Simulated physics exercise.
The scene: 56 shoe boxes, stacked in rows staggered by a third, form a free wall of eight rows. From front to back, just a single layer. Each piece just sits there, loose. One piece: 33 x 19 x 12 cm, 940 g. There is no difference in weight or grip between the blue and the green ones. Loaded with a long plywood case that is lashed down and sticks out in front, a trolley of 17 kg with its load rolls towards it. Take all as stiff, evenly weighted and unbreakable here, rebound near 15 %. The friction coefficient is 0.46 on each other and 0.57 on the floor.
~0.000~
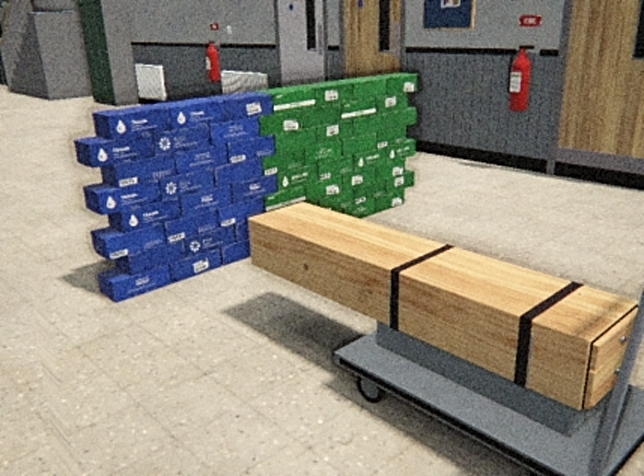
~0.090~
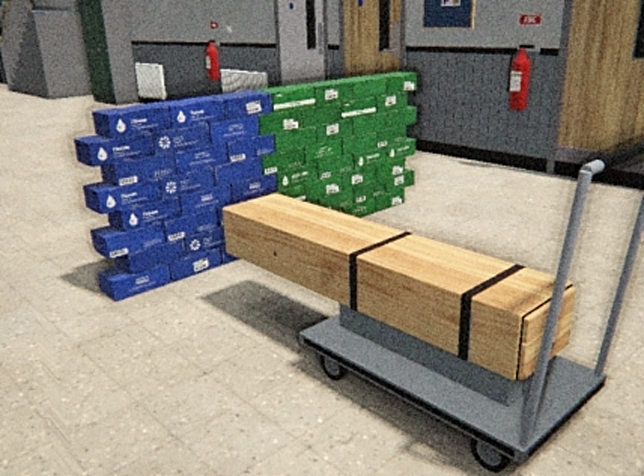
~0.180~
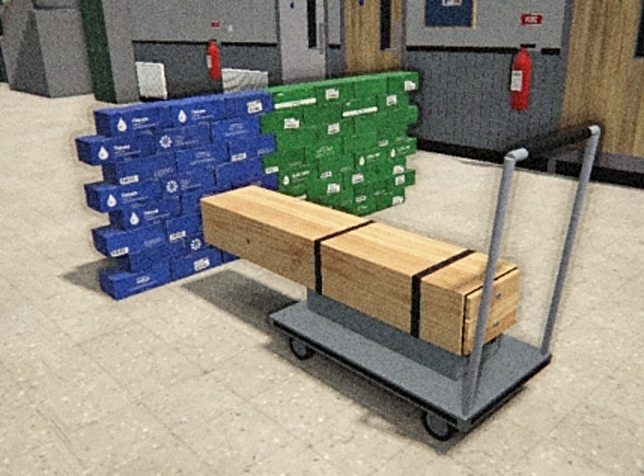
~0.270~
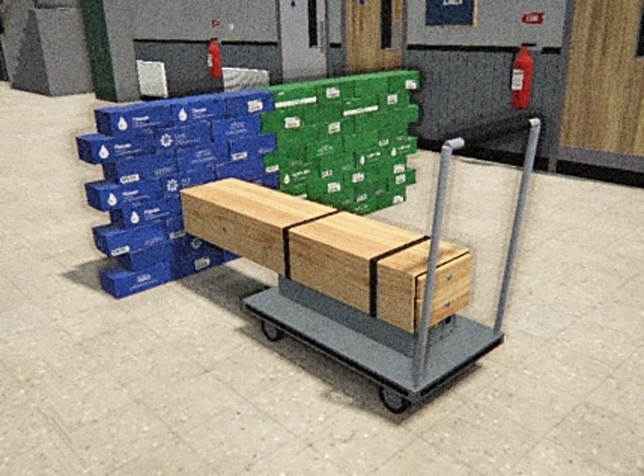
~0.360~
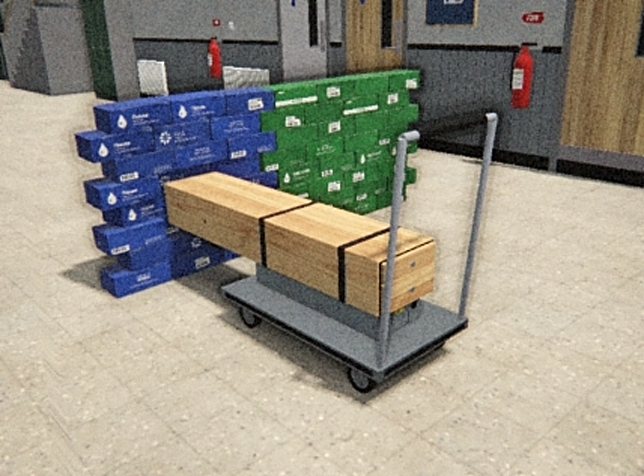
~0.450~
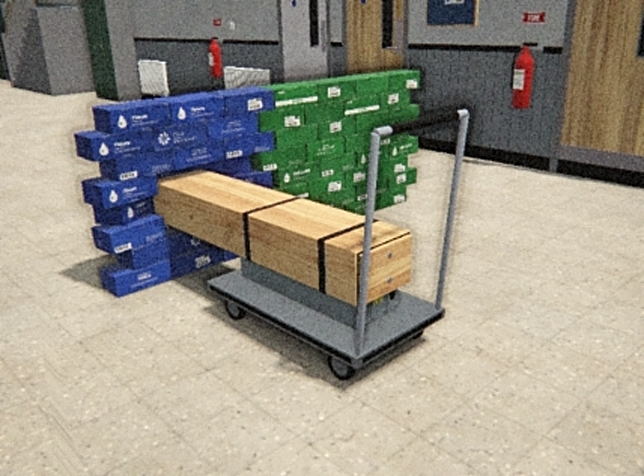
A trolley carrying a long wooden case rolls up and pushes into a blue and green box wall.
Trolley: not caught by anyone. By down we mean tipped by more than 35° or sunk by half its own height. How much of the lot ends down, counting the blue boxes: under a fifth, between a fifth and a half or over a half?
Down in the end: The majority.
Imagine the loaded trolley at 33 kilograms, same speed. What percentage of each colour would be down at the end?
You'd get blue 60 and green 0 percent.
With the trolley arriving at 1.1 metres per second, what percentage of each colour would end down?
Blue 0%, green 0%.
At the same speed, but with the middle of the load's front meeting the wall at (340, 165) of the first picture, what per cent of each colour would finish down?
For blue it's 20 per cent, for green 70 per cent.
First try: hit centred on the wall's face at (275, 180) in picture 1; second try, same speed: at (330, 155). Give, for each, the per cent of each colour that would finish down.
First try then second: Blue 60 and 20, green 20 and 50 per cent.
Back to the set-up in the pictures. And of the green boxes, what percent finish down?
Taking the green group, 20 in a hundred end up down.
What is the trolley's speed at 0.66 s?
Speed: Around 0.8 m/s.
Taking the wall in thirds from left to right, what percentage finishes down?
Per cent by third - left: 80; middle: 50; right: 0.
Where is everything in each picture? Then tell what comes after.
In the first picture (we follow the side turned to the camera), load (257, 235) 71 cm short of the wall; top blue box (249, 107); top green box (403, 85); no piece has moved.
In the second picture, load (230, 224) 51 cm short of the wall; top blue box (249, 107).
In the third picture, load (208, 215) 30 cm short of the wall; top blue box (250, 106).
In the fourth picture, load (187, 205) 10 cm short of the wall; top blue box (251, 105).
In the fifth picture, load (170, 197) 7 cm into the wall's line; top blue box (252, 103); 15 stirred so far.
In the sixth picture, load 19 cm into the wall's line; top blue box (251, 103) displaced 15 mm; top green box (406, 81); 22 stirred so far.
Around 0.66 s, load 38 cm past the wall's line, still rolling; 1 of the 24 blue boxes down (1 of 56 in all colours); top blue box displaced 9 cm.
Around 1.06 s, load 65 cm past the wall's line, still rolling; 8 of the 24 blue boxes down (8 of 56 in all colours); top blue box tipped 24°, 37 mm lower.
Around 1.42 s, load 80 cm past the wall's line, still rolling; 20 of the 24 blue boxes down (26 of 56 in all colours); top blue box tipped 49°, 35 cm lower.
Around 1.90 s, load 80 cm past the wall's line, still rolling; 20 of the 24 blue boxes down (26 of 56 in all colours); top blue box on its side.
Finally (3.5 s), load 77 cm past the wall's line, stopped; 20 of the 24 blue boxes down (26 of 56 in all colours); top blue box on its side; top green box unmoved. That is 83 per cent. Seen by the last camera, middles, top blue box near (226, 183), top green box near (396, 81).
